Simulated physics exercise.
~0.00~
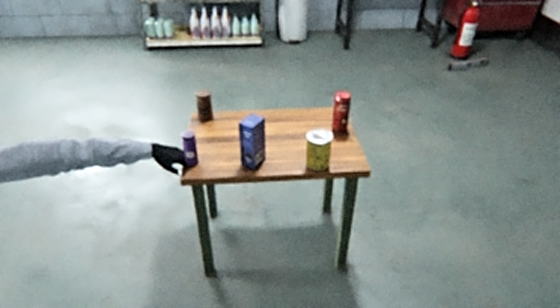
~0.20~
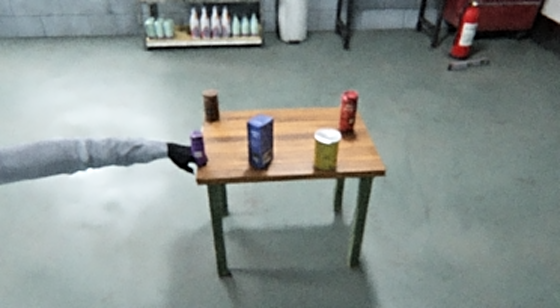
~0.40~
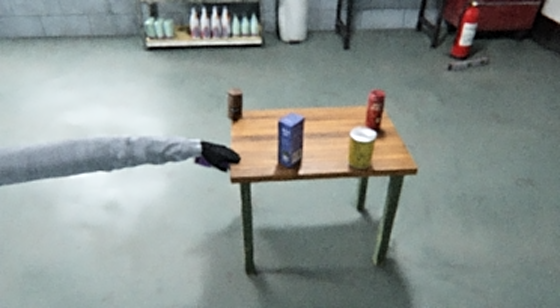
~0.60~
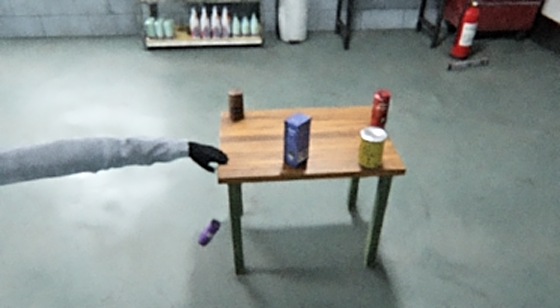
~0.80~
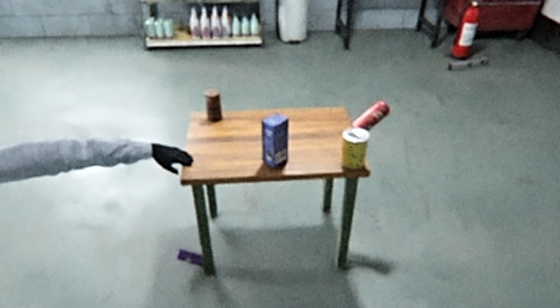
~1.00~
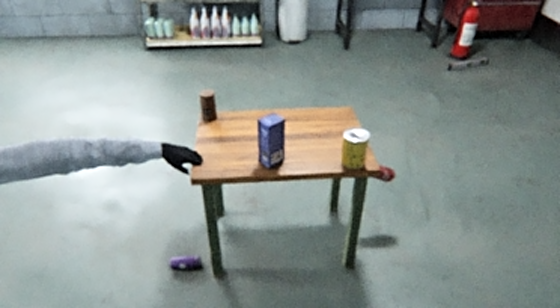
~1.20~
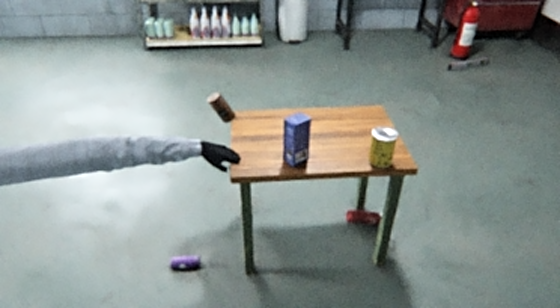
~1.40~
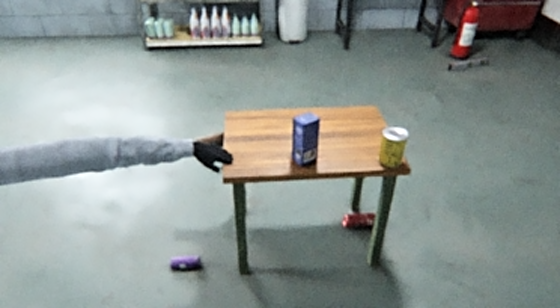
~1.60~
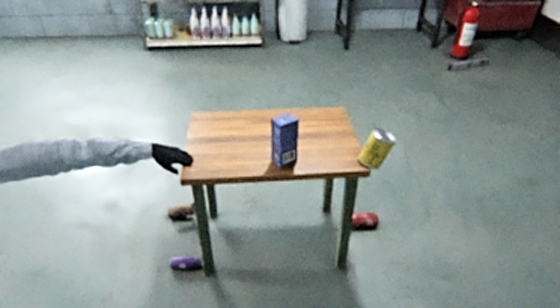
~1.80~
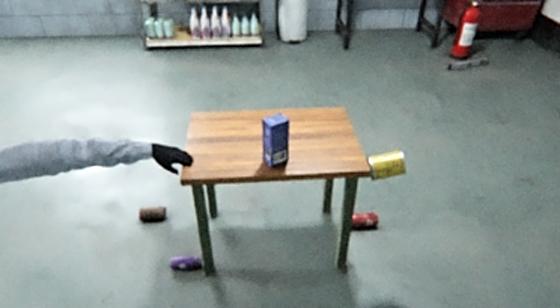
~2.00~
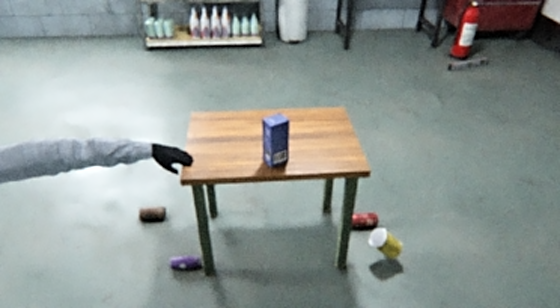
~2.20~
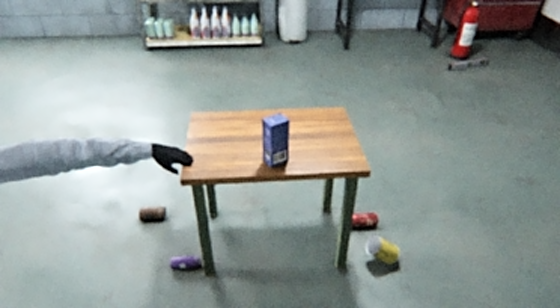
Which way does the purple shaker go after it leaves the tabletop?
The purple shaker drops down from the left side of the table to the floor.
